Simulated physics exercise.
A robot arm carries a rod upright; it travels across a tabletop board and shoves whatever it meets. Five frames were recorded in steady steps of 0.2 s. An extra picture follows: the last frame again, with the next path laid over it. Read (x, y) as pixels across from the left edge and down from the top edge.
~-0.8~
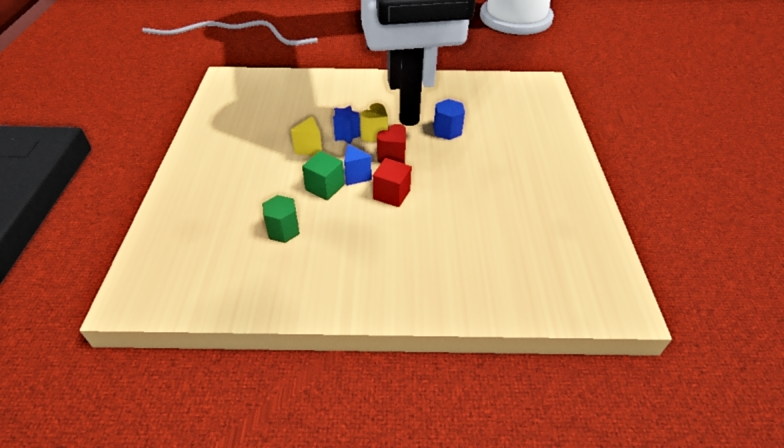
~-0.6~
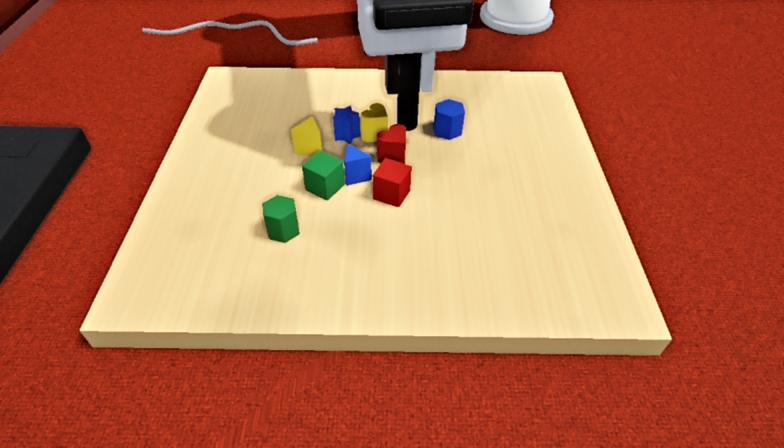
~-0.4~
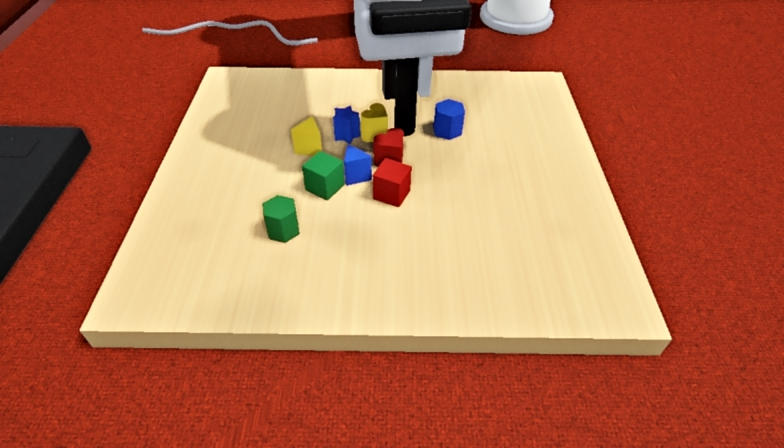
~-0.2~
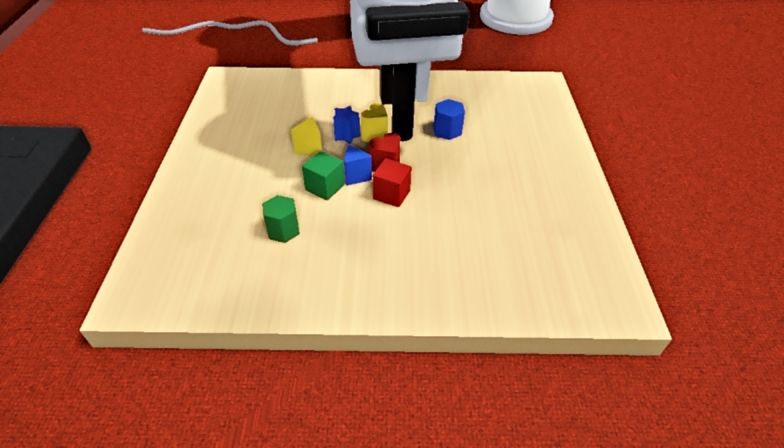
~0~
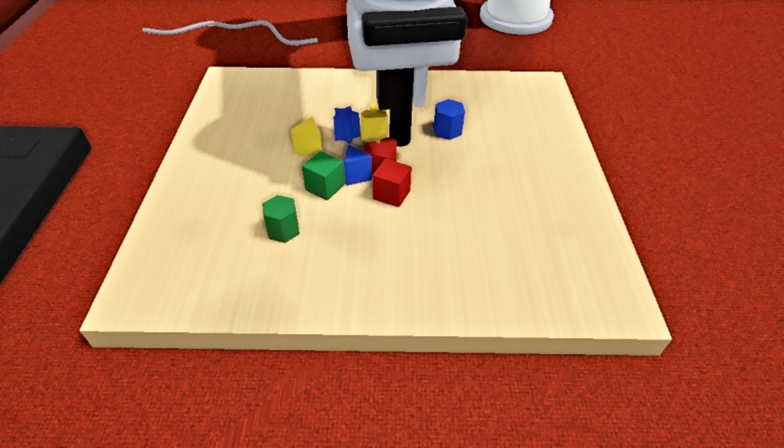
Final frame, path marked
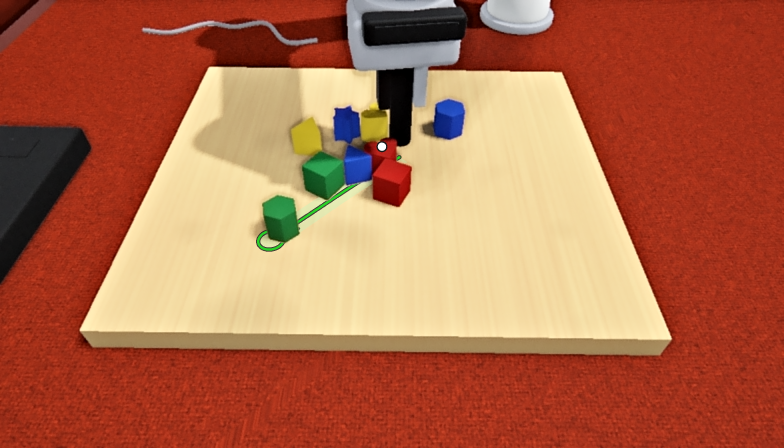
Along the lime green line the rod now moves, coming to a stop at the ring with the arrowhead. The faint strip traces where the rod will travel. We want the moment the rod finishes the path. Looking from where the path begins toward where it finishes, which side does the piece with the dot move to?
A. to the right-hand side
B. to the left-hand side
I'll go with B - to the left-hand side.
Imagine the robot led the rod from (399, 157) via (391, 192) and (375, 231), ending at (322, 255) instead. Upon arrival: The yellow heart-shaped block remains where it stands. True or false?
Answer: True.
Drawn move, from (399, 157) directly to (271, 240); the dot is on the red heart-shaped block.
On the path given first. One third of the way, rod (359, 165); green square block (314, 164); blue three-sided block (324, 183), turned 35° clockwise; red heart-shaped block (350, 176), turned 40° anticlockwise; red square block (388, 182), turned 70° anticlockwise.
Two thirds of the way, rod (315, 192); green six-sided block (271, 213), turned 15° clockwise; green square block (295, 170), turned 75° clockwise; blue three-sided block (300, 197); red heart-shaped block (337, 196); red square block (388, 182), turned 70° anticlockwise.
At the end, rod (267, 223); green six-sided block (246, 238), turned 85° clockwise; green square block (294, 170), turned 85° clockwise; blue three-sided block (279, 229), turned 60° anticlockwise; red heart-shaped block (336, 197), turned 135° anticlockwise; red square block (388, 182), turned 70° anticlockwise.
